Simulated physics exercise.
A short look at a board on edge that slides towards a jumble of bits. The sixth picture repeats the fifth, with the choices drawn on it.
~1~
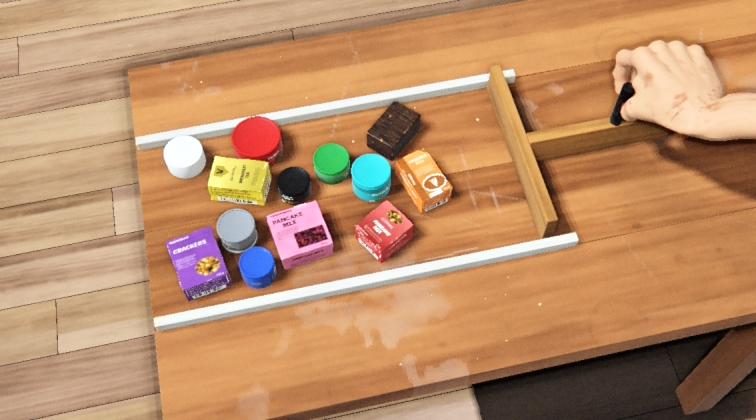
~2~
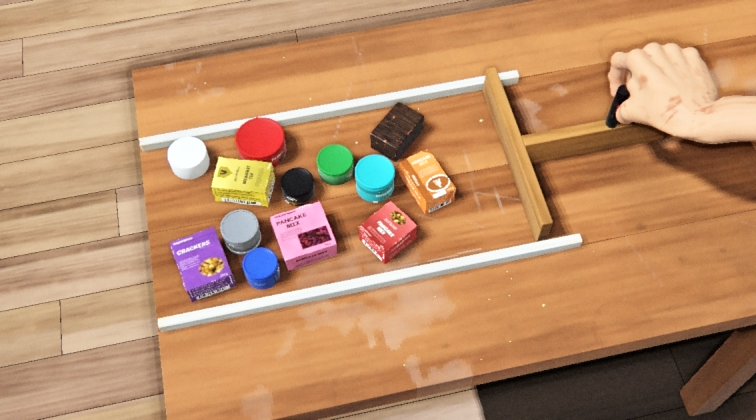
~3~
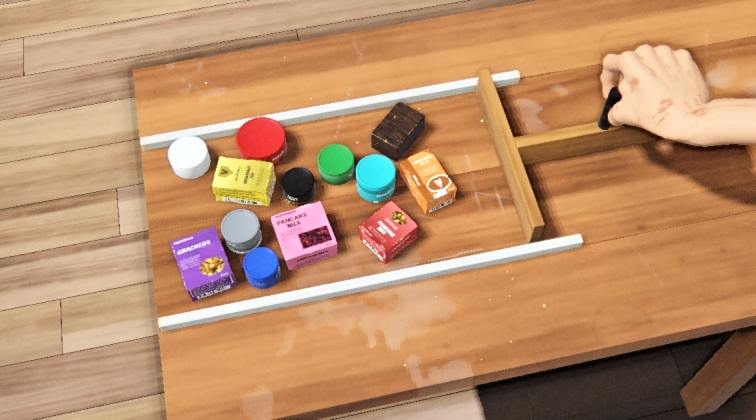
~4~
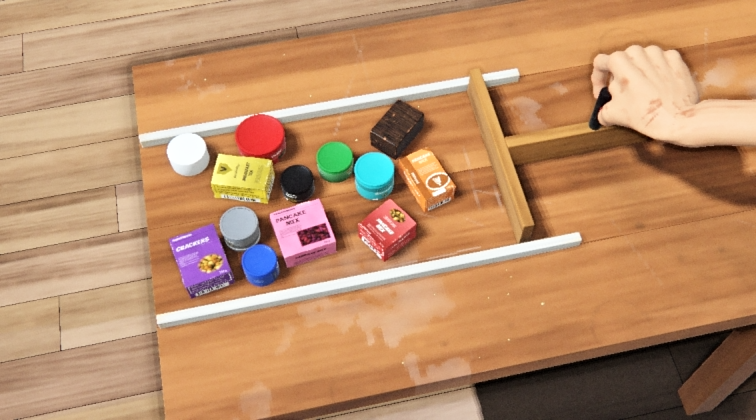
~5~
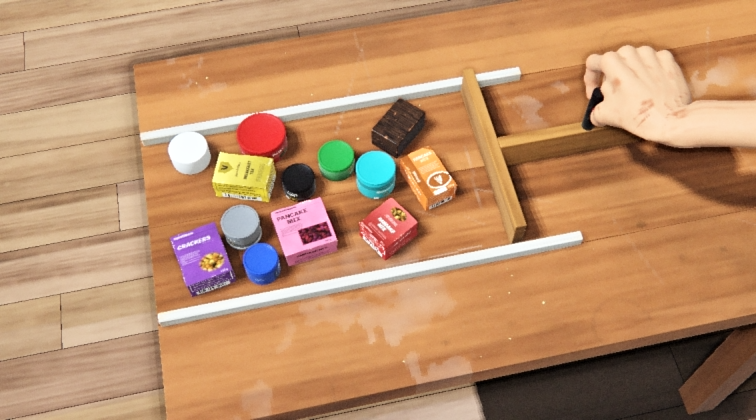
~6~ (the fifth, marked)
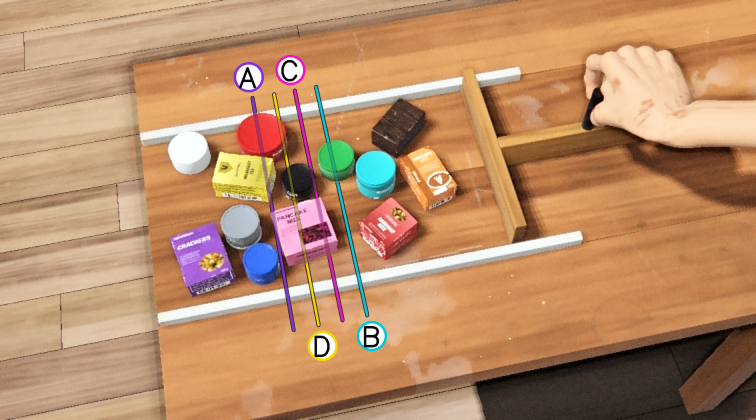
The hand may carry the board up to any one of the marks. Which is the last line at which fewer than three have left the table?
Line A.
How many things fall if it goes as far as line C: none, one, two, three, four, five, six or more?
The count is none.
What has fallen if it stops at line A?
The purple packet.
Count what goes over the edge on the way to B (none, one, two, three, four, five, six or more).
By then, none.
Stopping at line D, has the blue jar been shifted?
Yes.
On the marked copy, A at (272, 205); B at (340, 193); C at (317, 197); D at (295, 201).
Following A. Soon after the start, board (415, 157); red packet (384, 233); black block (370, 137).
Later, board (335, 172); purple packet (190, 268); white tin (177, 150).
In the end, board (273, 183); purple packet over the edge; grey tin (153, 252); one fallen.
As for the rest, B is within the limit but short; C is within the limit but short; D is within the limit but short.
